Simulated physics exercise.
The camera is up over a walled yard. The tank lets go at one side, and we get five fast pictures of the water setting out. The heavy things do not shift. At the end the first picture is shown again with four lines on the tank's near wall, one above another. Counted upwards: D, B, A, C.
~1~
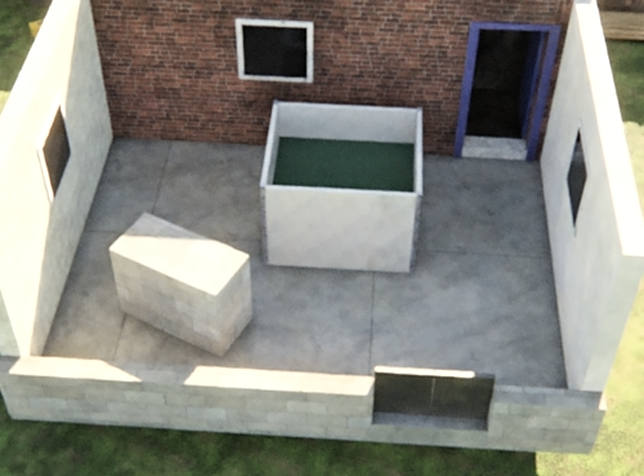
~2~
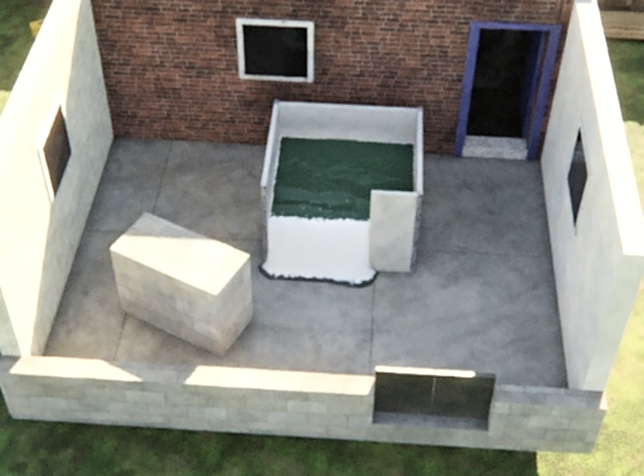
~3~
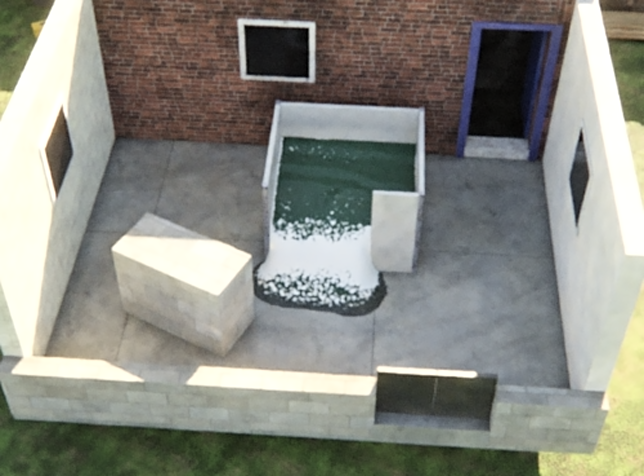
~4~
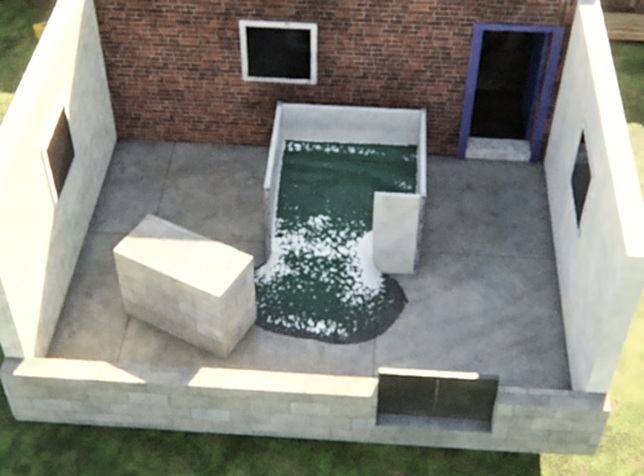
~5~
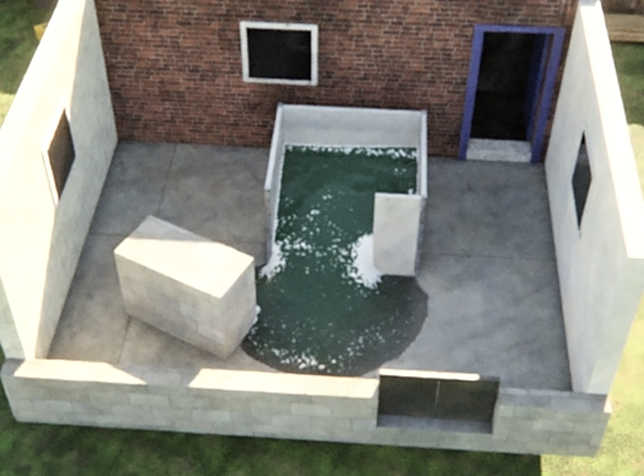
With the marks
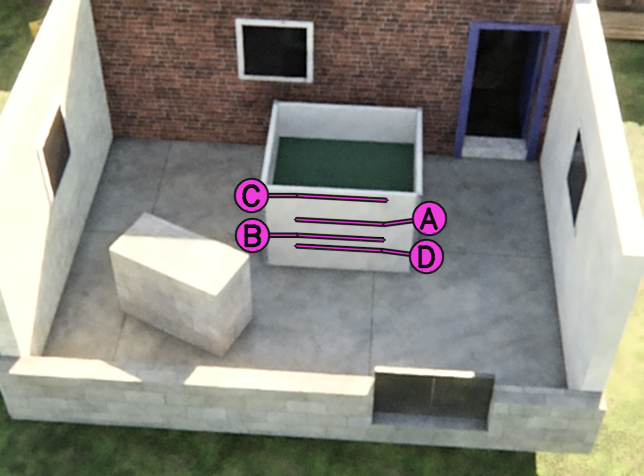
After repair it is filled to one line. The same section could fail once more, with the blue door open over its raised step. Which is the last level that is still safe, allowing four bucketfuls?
A.
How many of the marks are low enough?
Three of the four.
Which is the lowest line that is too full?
It is C.
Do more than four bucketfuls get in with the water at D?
No, that is safe.
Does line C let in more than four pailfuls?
Yes, it does.
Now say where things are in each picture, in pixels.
Water in the tank at rest, its middle at (343, 178); foot of the blue doorway at (493, 158); shut gate at (434, 378).
Water covers 1 % of the ground and shows as far out as (370, 275).
Water covers 4 % of the ground and shows as far out as (365, 308).
Water covers 8 % of the ground and shows as far out as (360, 336).
Water covers 14 % of the ground and shows as far out as (396, 347).
On the marked copy, A at (340, 221); B at (339, 237); C at (340, 197); D at (339, 248); from the bottom up D, B, A, C.
With A, a bucket or two gets in.
With B, nothing gets over.
With C, about 12 bucketfuls get in.
With D, nothing gets over.
